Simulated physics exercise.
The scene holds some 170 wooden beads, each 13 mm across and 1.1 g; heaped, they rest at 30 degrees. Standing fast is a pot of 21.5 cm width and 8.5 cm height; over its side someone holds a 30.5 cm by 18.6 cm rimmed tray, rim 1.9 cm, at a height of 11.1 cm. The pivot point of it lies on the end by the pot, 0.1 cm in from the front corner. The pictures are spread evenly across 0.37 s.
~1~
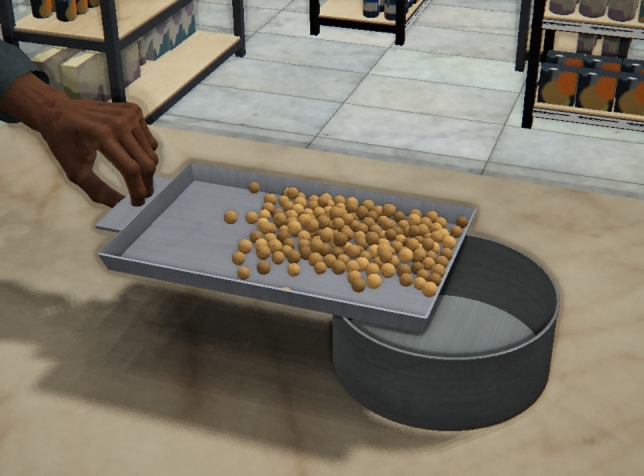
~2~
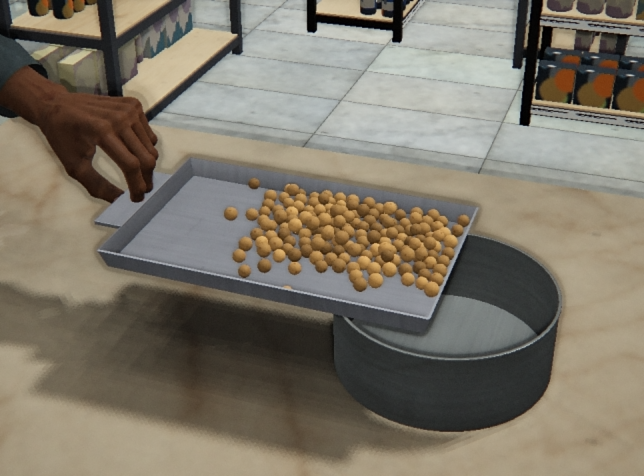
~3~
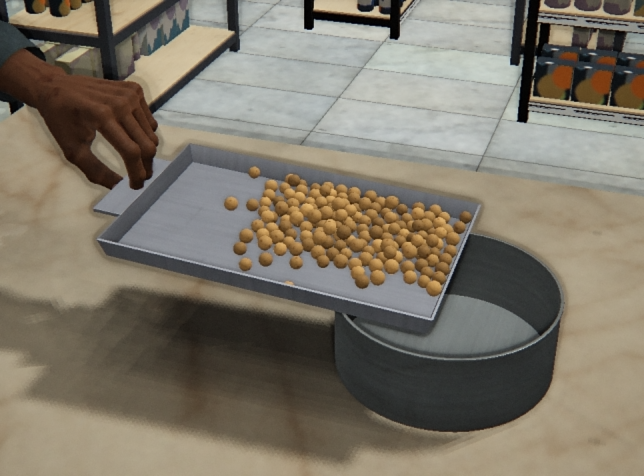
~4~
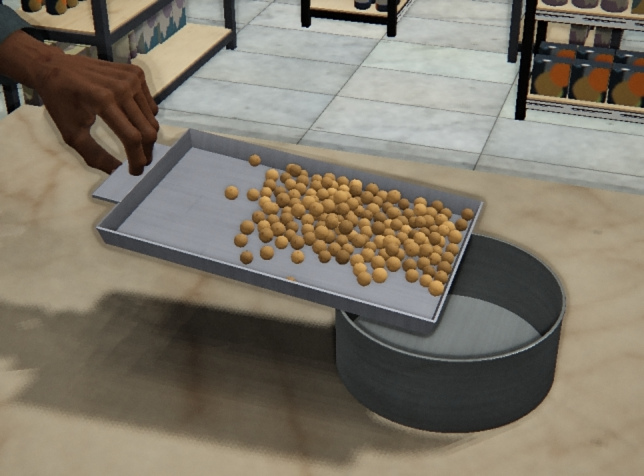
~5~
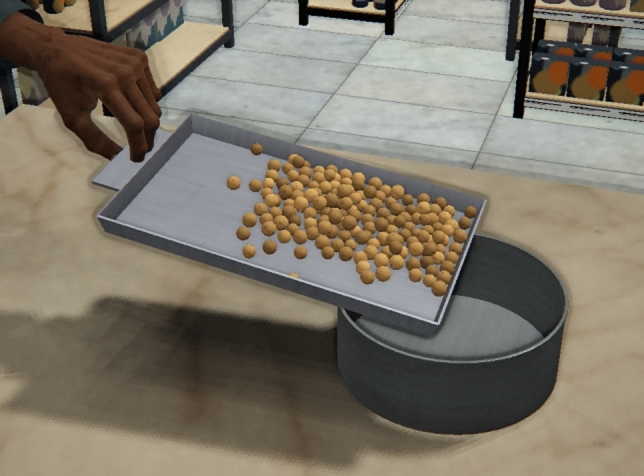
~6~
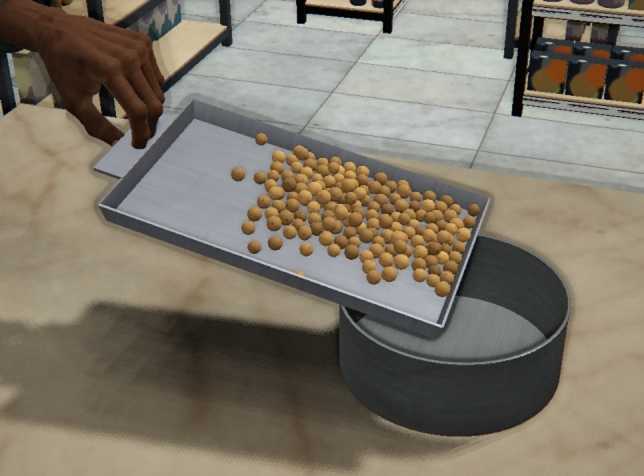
At first, a hand at the left holds a nearly level grey rimmed tray of small round tan beads, its right end over a dark round pot on a marbled surface. The hand then gradually raises the left end, slanting the tray down toward the pot, while the beads stay clustered toward the right.
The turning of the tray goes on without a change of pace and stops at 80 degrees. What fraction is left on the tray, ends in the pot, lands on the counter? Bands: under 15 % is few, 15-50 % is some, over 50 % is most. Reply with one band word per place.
Left on the tray few, pot some, counter most.
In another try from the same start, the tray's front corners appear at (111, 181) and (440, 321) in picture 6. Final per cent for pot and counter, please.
Pot 70 % / counter 30 %.
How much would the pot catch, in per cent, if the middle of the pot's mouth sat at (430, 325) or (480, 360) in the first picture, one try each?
Roughly 90 and 90 percent.
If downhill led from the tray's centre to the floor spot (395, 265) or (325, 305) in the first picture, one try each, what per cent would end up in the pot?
That would be close to 90 per cent, then close to 0 per cent.
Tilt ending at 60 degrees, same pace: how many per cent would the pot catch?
5 per cent.
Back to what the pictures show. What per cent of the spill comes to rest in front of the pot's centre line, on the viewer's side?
Roughly 100 percent of the spill.
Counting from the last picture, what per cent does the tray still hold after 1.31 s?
Around 95 percent.
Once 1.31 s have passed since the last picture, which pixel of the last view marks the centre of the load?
Approximately (449, 207) in the last view.
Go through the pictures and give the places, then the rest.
In the first picture, tray tilt 0 degrees, front corners at (106, 252) and (422, 313); middle of the pieces at (347, 234); pot at (445, 289).
In the second picture, tray tilt 1 degrees, front corners at (106, 248) and (424, 314); middle of the pieces at (348, 233).
In the third picture, tray tilt 4 degrees, front corners at (105, 237) and (427, 315), lowest corner right front; middle of the pieces at (350, 227).
In the fourth picture, tray tilt 7 degrees, front corners at (104, 225) and (430, 316), lowest corner right front; middle of the pieces at (351, 221).
In the fifth picture, tray tilt 10 degrees, front corners at (105, 214) and (434, 318), lowest corner right front; middle of the pieces at (354, 216).
In the sixth picture, tray tilt 13 degrees, front corners at (107, 203) and (438, 321), lowest corner right front; middle of the pieces at (358, 214); pot at (454, 291).
Then, 0.79 s after the last picture, tilt 44 degrees; the tray holds 100 %, the pot 0 %.
Then, 1.31 s after the last picture, tilt 65 degrees; the tray holds 95 %, the pot 5 %.
Then, 1.89 s after the last picture, tilt 80 degrees; the tray holds 20 %, the pot 25 %.
In the end, tray 0 %, pot 40 %, counter 60 %.
